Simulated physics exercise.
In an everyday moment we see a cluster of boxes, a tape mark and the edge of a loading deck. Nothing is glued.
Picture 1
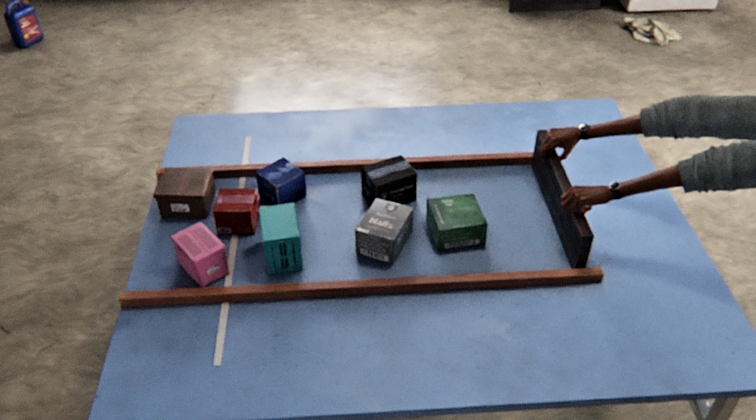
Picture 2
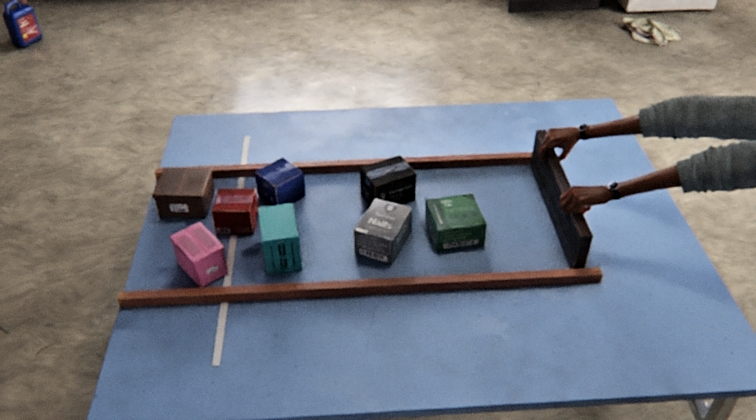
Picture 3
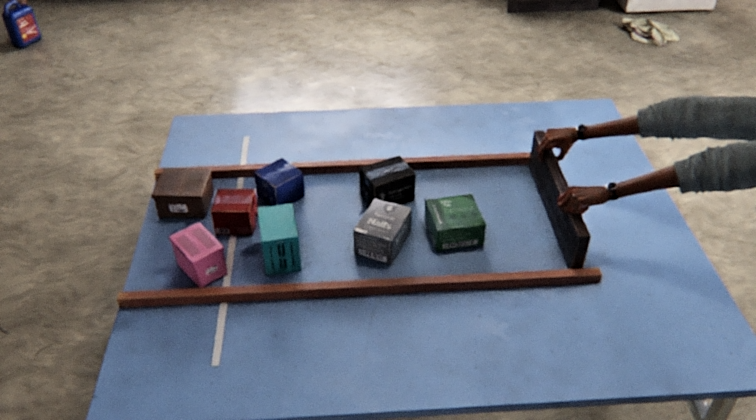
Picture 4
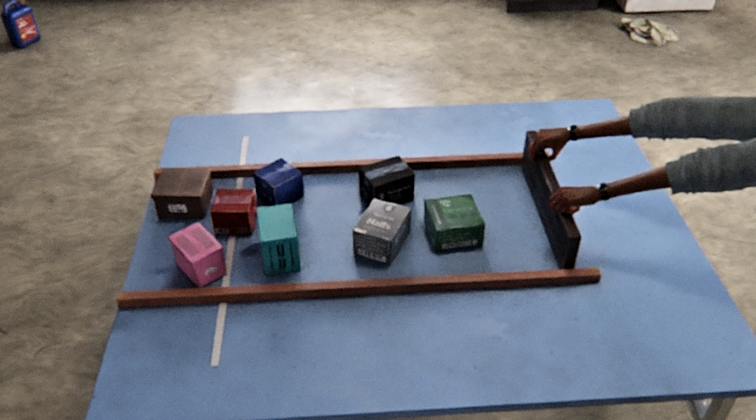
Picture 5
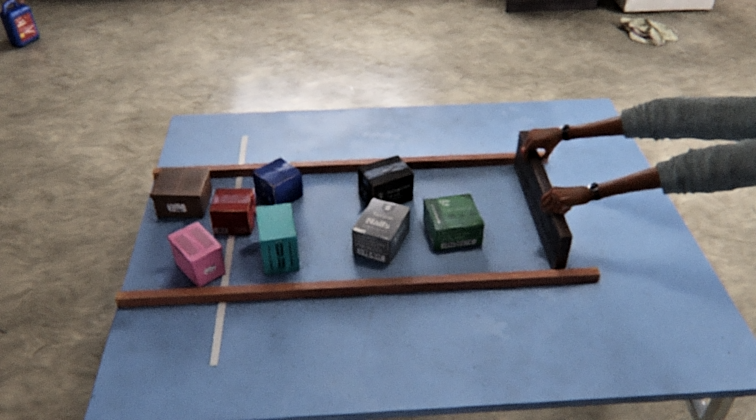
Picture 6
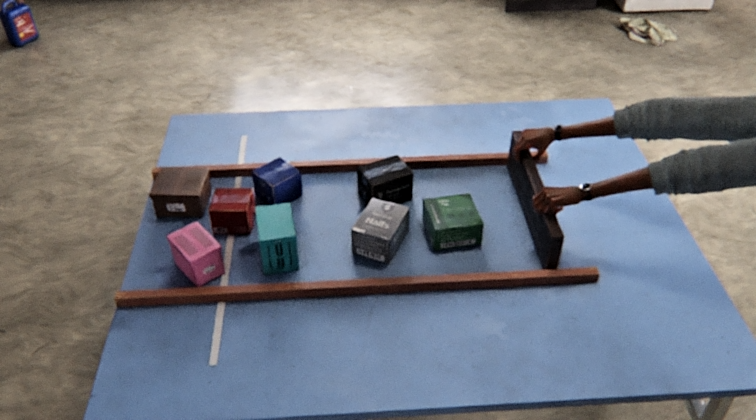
A dark plank held upright by two hands rests at the right end of two wooden rails on a blue table, then slides slightly left between them, while eight coloured boxes near a pale tape strip stay still.
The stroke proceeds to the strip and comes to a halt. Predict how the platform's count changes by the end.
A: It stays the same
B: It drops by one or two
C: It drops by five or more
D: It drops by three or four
(D) It drops by three or four.
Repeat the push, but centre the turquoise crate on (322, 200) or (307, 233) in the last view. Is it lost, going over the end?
For the turquoise crate: It keeps its place, then it comes off.
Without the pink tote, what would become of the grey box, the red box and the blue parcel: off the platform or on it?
Note: Grey box stays up top / red box stays up top / blue parcel stays up top.
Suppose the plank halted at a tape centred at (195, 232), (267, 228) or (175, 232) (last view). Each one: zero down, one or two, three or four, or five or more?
5 or more; one or two; at least five.
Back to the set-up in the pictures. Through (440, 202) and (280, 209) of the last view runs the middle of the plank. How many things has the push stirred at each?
Note: First position 2; second position 8.
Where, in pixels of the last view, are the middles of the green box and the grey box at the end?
They end up close to (204, 231) and (152, 250).
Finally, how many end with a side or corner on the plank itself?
My count gives 2.
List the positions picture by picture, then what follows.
The first frame shows brown tote (186, 193); pink tote (201, 255); red box (237, 212); plank (559, 197); tape (235, 230).
The second frame shows pink tote (200, 256); plank (558, 197).
The third frame shows red box (235, 212); turquoise crate (280, 239).
The fourth frame shows brown tote (184, 193); grey box (382, 231).
The fifth frame shows pink tote (198, 256); black parcel (386, 183).
The sixth frame shows brown tote (182, 193); pink tote (197, 255); red box (233, 211); plank (532, 198); tape (231, 230).
A little later, none off yet; brown tote at rest near (182, 193); pink tote at rest near (197, 255); red box at rest near (233, 211).
Next, none off yet; brown tote at rest near (182, 193); pink tote shifted a little near (183, 256); red box at rest near (233, 211).
When it is over, the number that fall off is three or four; down, turquoise crate, pink tote and brown tote.
